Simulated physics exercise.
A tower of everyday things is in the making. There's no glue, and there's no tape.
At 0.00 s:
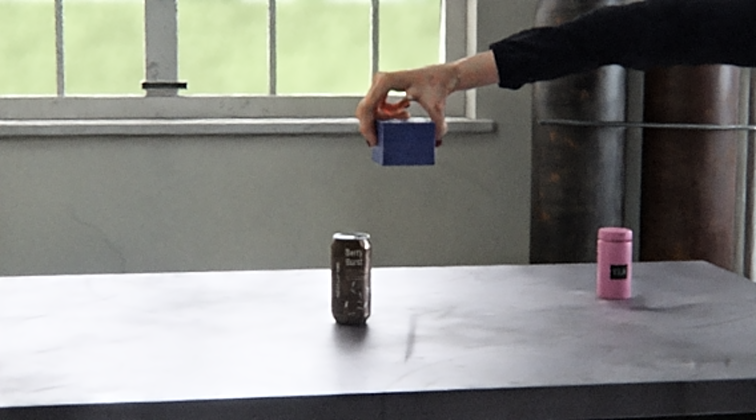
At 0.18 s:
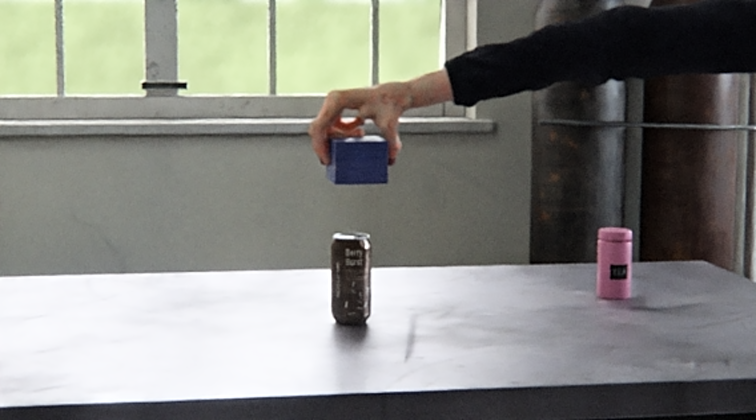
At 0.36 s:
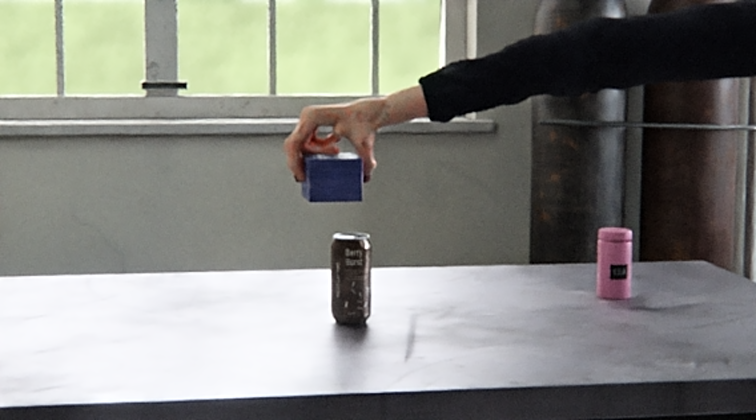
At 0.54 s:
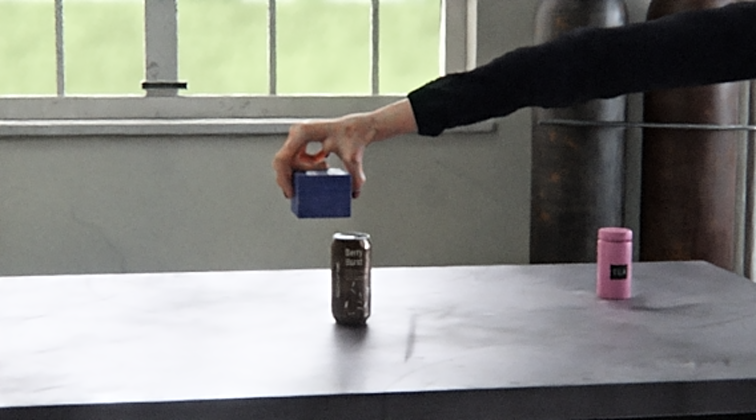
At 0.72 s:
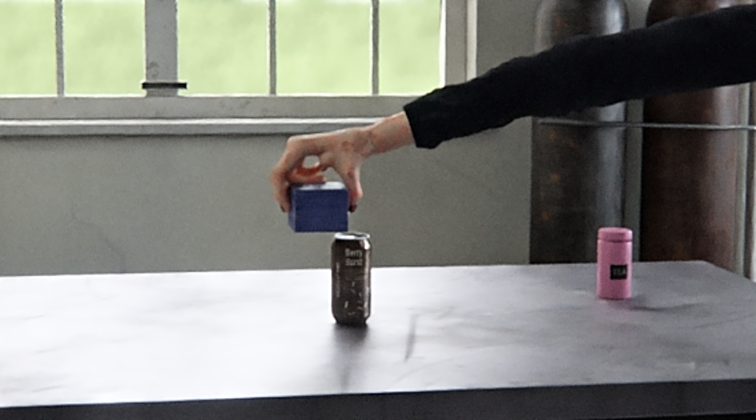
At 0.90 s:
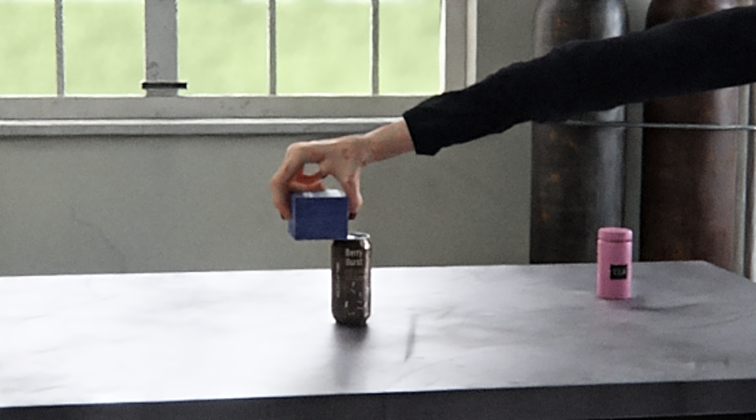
A grey tabletop stands before a pale wall and a bright window, seen from the front, slightly above, by a still camera. A dark can stands near the middle, a pink container sits to the right, and a dark-sleeved arm reaches in from the right, holding a blue block. The hand carries the block left and down, then lowers it more slowly to the can's top, off-centre to the left.
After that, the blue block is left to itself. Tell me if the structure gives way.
Some of it tumbles.
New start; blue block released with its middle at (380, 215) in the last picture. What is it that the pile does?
Next, the heap comes down.
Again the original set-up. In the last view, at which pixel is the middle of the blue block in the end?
End spot: Near (278, 298).
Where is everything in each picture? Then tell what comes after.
In the first picture, still above its spot; blue block (403, 141); brown can (351, 279).
In the second picture, still above its spot; blue block (357, 160); brown can (351, 279).
In the third picture, still above its spot; blue block (331, 178); brown can (351, 279).
In the fourth picture, still above its spot; blue block (321, 193); brown can (351, 279).
In the fifth picture, still above its spot; blue block (318, 207); brown can (351, 279).
In the sixth picture, in place under the hand; blue block (318, 214); brown can (351, 279).
After 1.20 s, blue block now fallen.
After 1.60 s, things are still on the move.
After 3.00 s, nothing new.
In the end (4.0 s), fallen, blue block; the other 2 unmoved. At the end, from the last picture's camera, blue block near (278, 298). The pile comes apart.
